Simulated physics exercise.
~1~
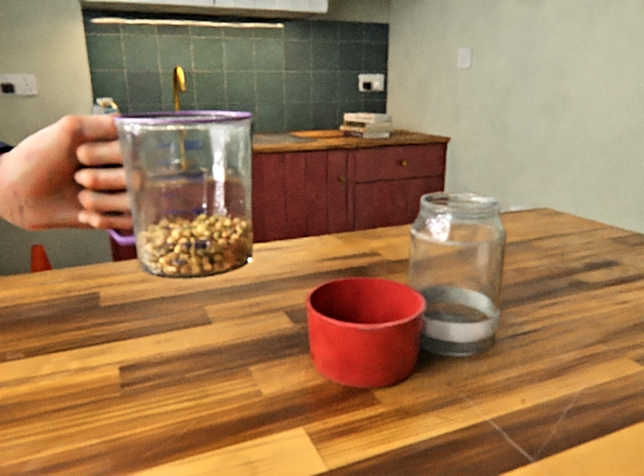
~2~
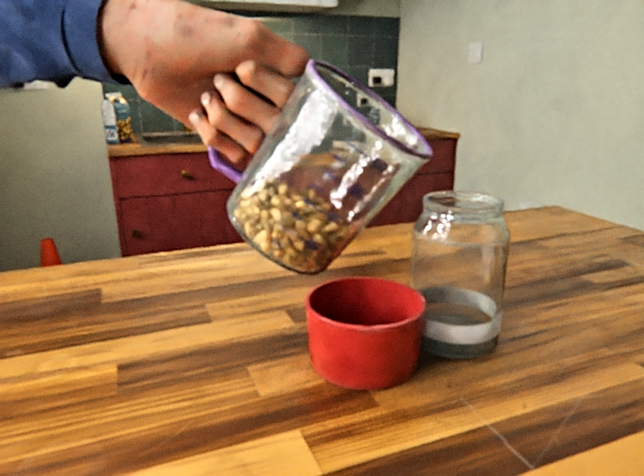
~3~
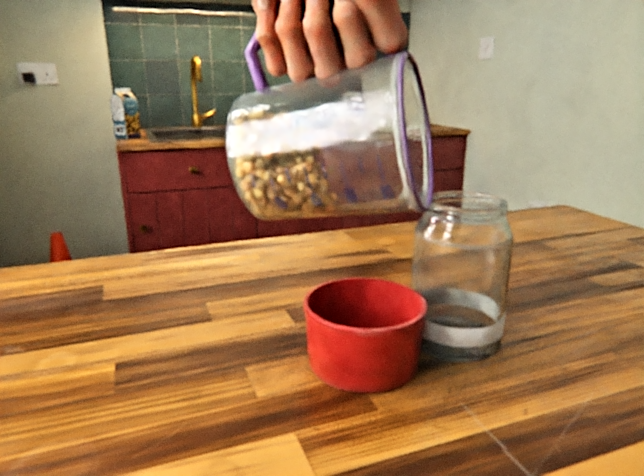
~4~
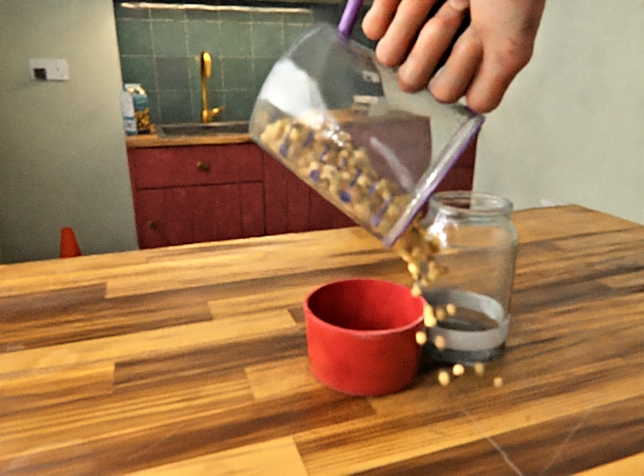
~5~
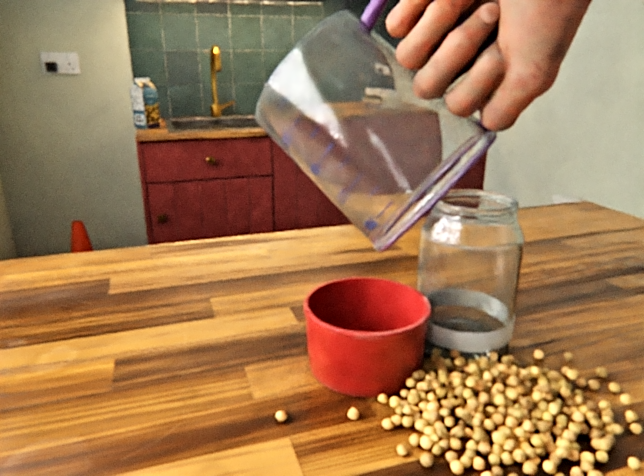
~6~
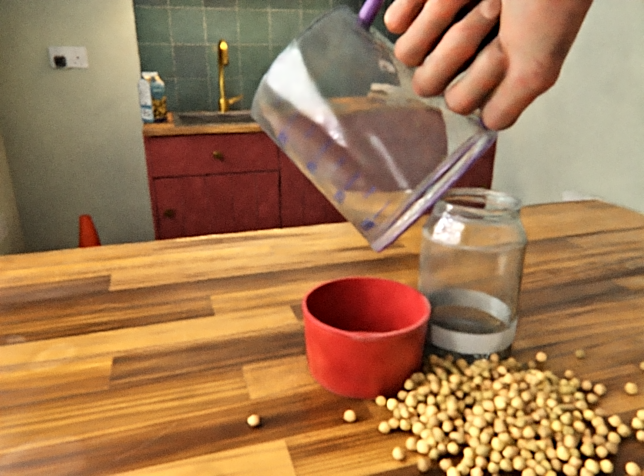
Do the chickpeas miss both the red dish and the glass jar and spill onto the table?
Yes, the chickpeas miss both containers and end up scattered in a pile on the table, mostly in front of the jar and to the right.
